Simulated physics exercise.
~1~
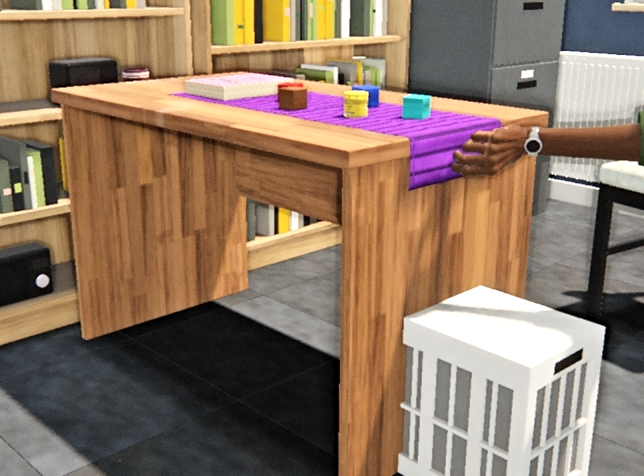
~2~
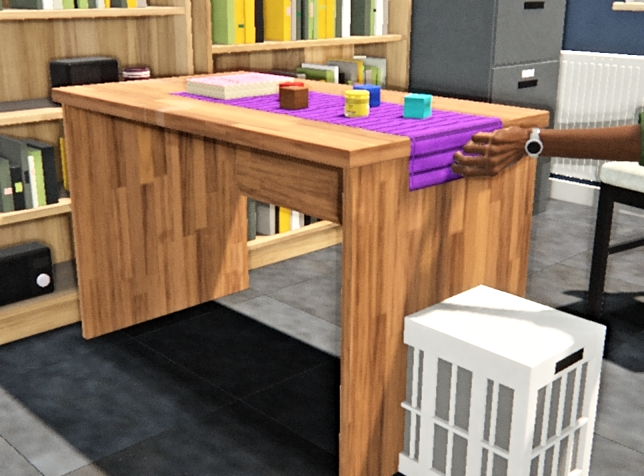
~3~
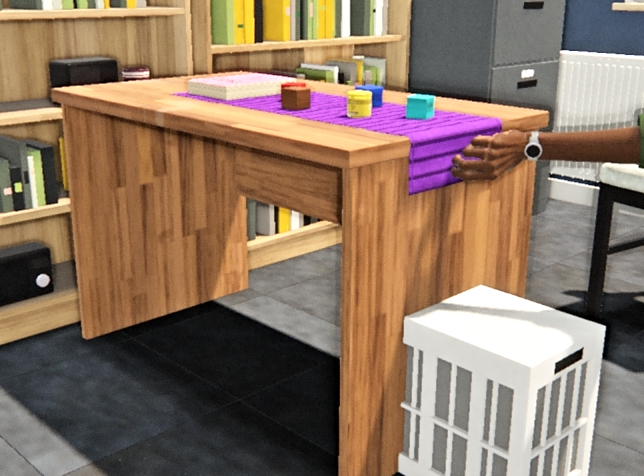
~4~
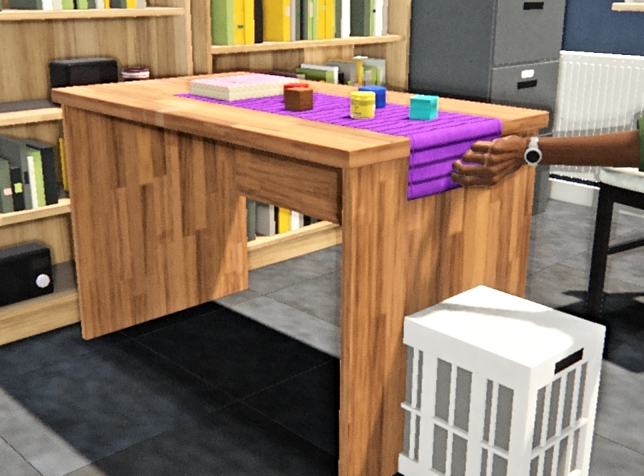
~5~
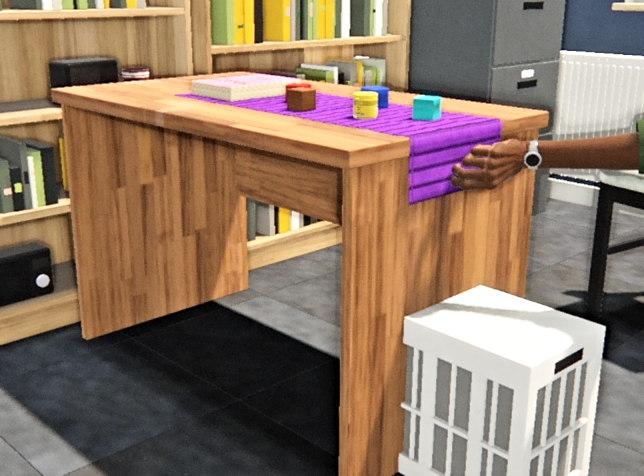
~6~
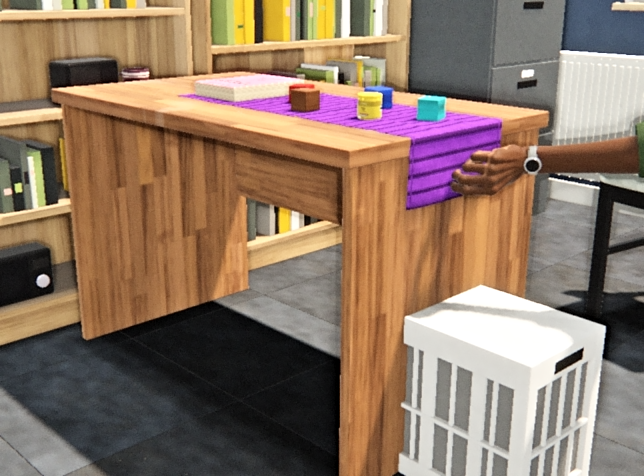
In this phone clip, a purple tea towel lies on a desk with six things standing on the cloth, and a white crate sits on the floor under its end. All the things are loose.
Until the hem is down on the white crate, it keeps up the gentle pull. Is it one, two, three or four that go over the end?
It is two.
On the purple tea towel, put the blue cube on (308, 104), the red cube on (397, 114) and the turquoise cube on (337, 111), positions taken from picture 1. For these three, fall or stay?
Watch the blue cube hang on, the red cube go down and the turquoise cube hang on.
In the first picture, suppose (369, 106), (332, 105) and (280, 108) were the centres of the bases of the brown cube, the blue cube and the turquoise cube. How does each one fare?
Brown cube: Stays. Blue cube: Stays. Turquoise cube: Stays.
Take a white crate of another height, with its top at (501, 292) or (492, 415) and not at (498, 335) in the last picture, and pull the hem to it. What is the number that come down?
First height: 1; second height: 4.
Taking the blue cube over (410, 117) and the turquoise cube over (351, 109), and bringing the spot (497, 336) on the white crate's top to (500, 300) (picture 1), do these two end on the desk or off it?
The blue cube is lost; the turquoise cube stays aboard.
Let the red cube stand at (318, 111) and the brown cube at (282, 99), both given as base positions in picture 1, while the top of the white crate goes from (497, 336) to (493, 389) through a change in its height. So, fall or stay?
Observed: Red cube departs; brown cube remains seated.
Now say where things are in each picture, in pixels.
The first picture shows hem (408, 191); turquoise cube (417, 96); yellow pot (356, 92); blue cube (366, 87); brown cube (293, 88); red cube (290, 84); top of the crate (497, 336).
The second picture shows hem (409, 191); turquoise cube (418, 96).
The third picture shows hem (408, 195); yellow pot (359, 92).
The fourth picture shows hem (407, 201); blue cube (372, 88); top of the crate (497, 336).
The fifth picture shows hem (409, 205); brown cube (301, 89).
The sixth picture shows hem (405, 210); turquoise cube (432, 98); yellow pot (370, 94); blue cube (379, 88); brown cube (305, 89); red cube (302, 85).
A little later, hem near (453, 274); turquoise cube gone.
Next, hem on the crate; turquoise cube and yellow pot gone.
When it is over, hem on the crate; turquoise cube and yellow pot gone. The desk loses two.
